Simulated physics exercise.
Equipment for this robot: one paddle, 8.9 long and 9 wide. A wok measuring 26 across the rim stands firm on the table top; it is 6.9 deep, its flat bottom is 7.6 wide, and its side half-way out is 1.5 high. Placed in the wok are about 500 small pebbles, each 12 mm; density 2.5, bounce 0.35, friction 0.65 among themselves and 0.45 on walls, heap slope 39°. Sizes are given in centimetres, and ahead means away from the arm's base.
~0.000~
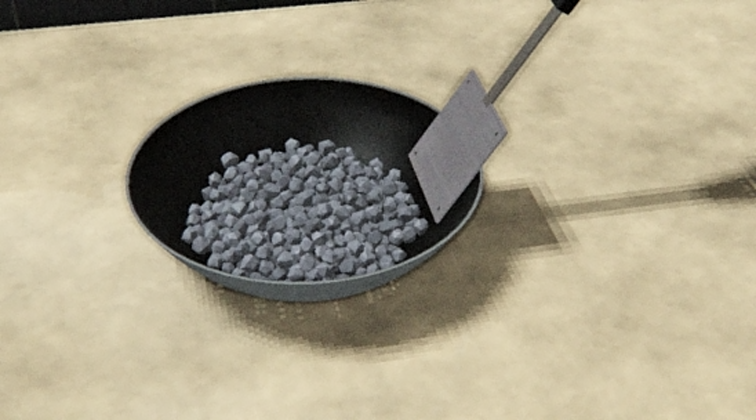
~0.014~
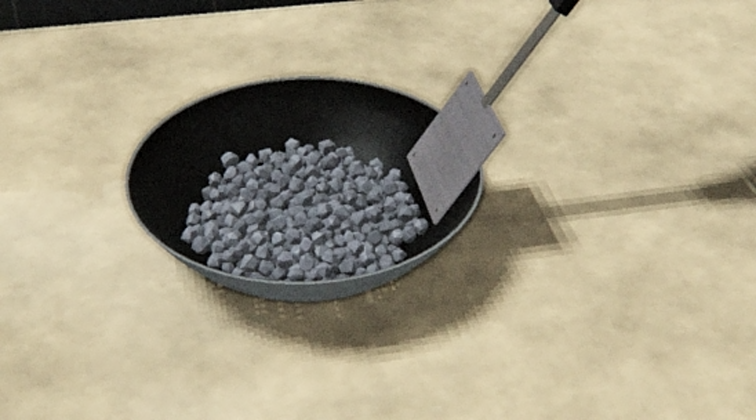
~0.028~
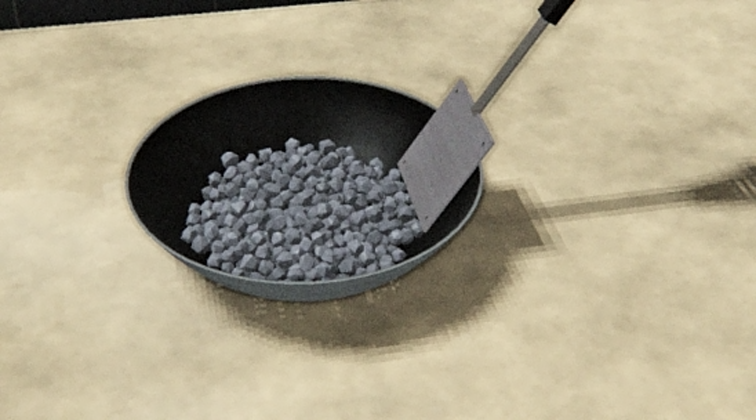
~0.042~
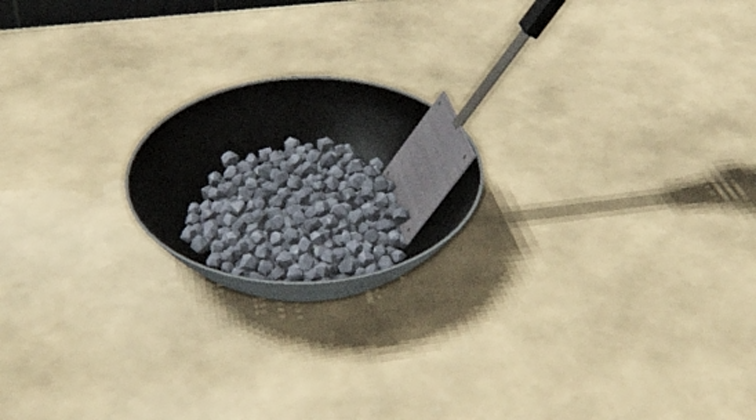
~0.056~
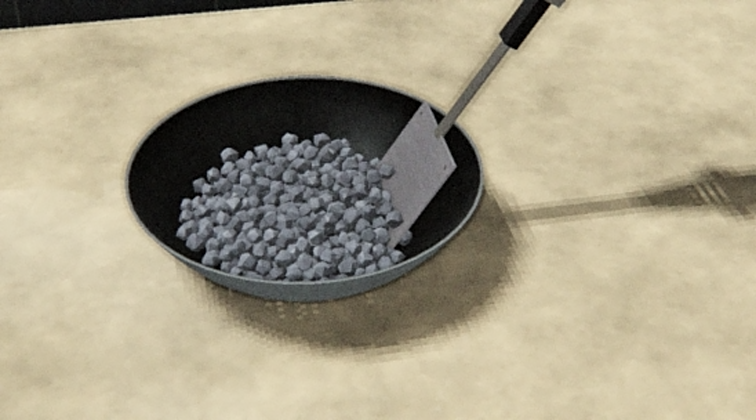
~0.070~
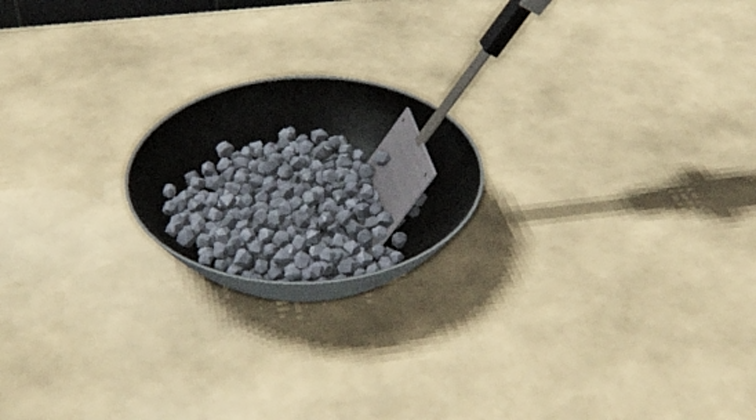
On a mottled beige table top, a dark wok holds a heap of small grey pebbles as a flat metal paddle, at first nearly still, slides down and left into them, nudging the heap slightly leftward.
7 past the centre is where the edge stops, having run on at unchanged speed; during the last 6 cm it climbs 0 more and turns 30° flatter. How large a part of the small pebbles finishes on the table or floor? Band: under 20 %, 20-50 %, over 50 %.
20-50 %.
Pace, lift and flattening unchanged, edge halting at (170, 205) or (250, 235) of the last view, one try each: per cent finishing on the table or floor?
I'd say some 60 per cent, then some 10 per cent.
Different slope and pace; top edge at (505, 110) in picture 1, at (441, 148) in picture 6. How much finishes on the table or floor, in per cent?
About 25 per cent.
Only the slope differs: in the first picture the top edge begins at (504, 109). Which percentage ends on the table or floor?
Spill: Approx. 25 per cent.
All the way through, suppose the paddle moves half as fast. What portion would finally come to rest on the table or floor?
About 15 in a hundred.
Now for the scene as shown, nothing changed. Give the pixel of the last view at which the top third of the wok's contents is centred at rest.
About (183, 194).
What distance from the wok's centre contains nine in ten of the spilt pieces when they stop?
It comes out at close to 30 centimetres.
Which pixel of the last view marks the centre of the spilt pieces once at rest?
I'd place it close to (25, 269).
After 0.10 s, sloping 57°, highest piece 8 above the table; 495 in the wok.
After 0.14 s, sloping 46°, highest piece 11 above the table; 488 in the wok, 7 on the blade or in flight.
After 0.36 s, sloping 27°, highest piece 9 above the table; 352 in the wok, 54 on the table or floor, 89 on the blade or in flight.
After 1.41 s, sloping 27°, highest piece 8 above the table; 351 in the wok, 144 on the table or floor.
At rest, 351 in the wok, 144 on the table or floor. That is 29 % on the table or floor.
